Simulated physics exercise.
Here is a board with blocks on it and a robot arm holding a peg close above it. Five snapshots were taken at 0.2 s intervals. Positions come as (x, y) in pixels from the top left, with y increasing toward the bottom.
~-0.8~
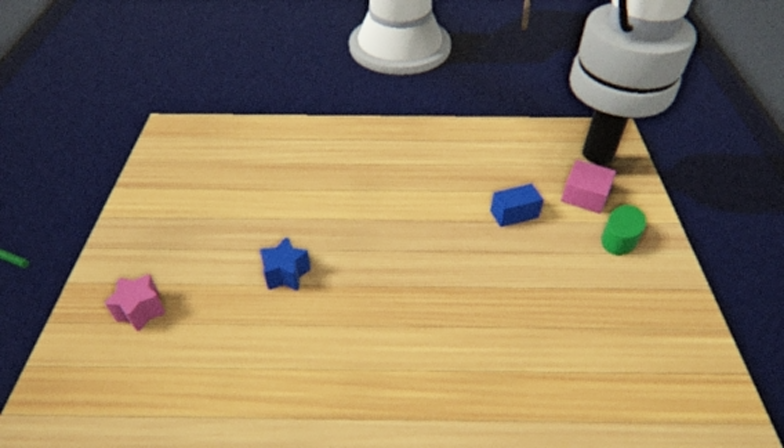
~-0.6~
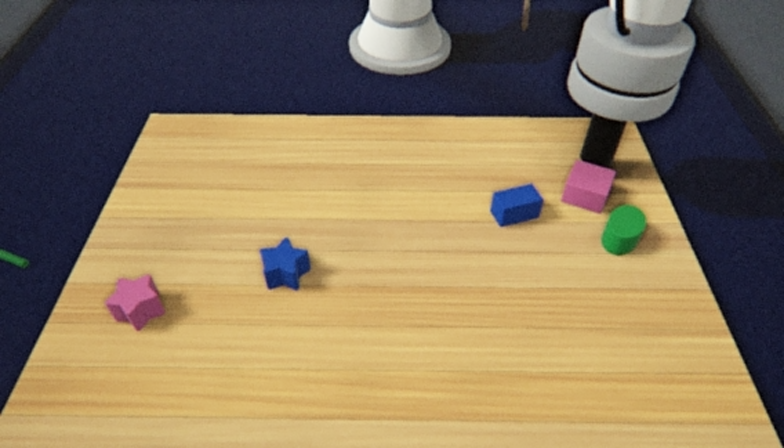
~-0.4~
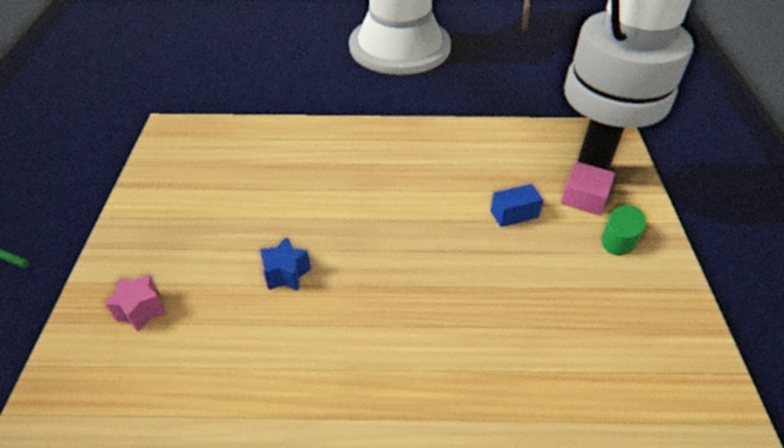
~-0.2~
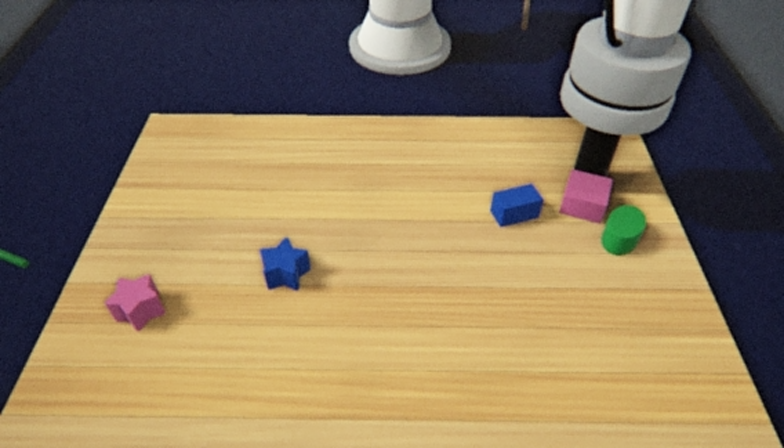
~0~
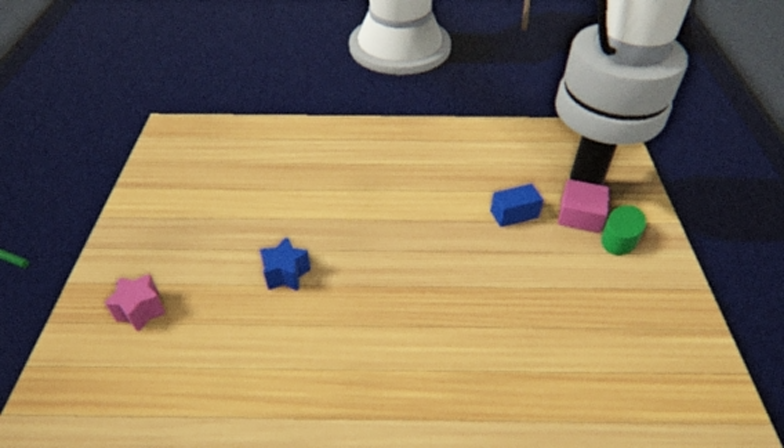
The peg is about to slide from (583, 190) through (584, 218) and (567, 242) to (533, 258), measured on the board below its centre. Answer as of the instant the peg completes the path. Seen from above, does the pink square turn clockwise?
Going by the path, no.
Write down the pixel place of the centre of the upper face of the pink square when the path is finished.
It will likely be found at (566, 269).
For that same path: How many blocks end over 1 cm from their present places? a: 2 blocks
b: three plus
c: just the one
c.
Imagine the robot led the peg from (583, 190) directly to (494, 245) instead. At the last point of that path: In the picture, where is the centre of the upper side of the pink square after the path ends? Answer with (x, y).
Pixel (577, 222).
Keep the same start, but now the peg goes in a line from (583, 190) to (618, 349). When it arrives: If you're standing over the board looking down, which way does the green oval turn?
Viewed from overhead, the green oval winds up turned anticlockwise.
What follows on the original path. One third of the way, peg (588, 208); pink square (584, 226).
Two thirds of the way, peg (570, 233); pink square (573, 255), turned 15° anticlockwise.
At the end, peg (536, 248); pink square (566, 269), turned 35° anticlockwise; green oval unmoved.
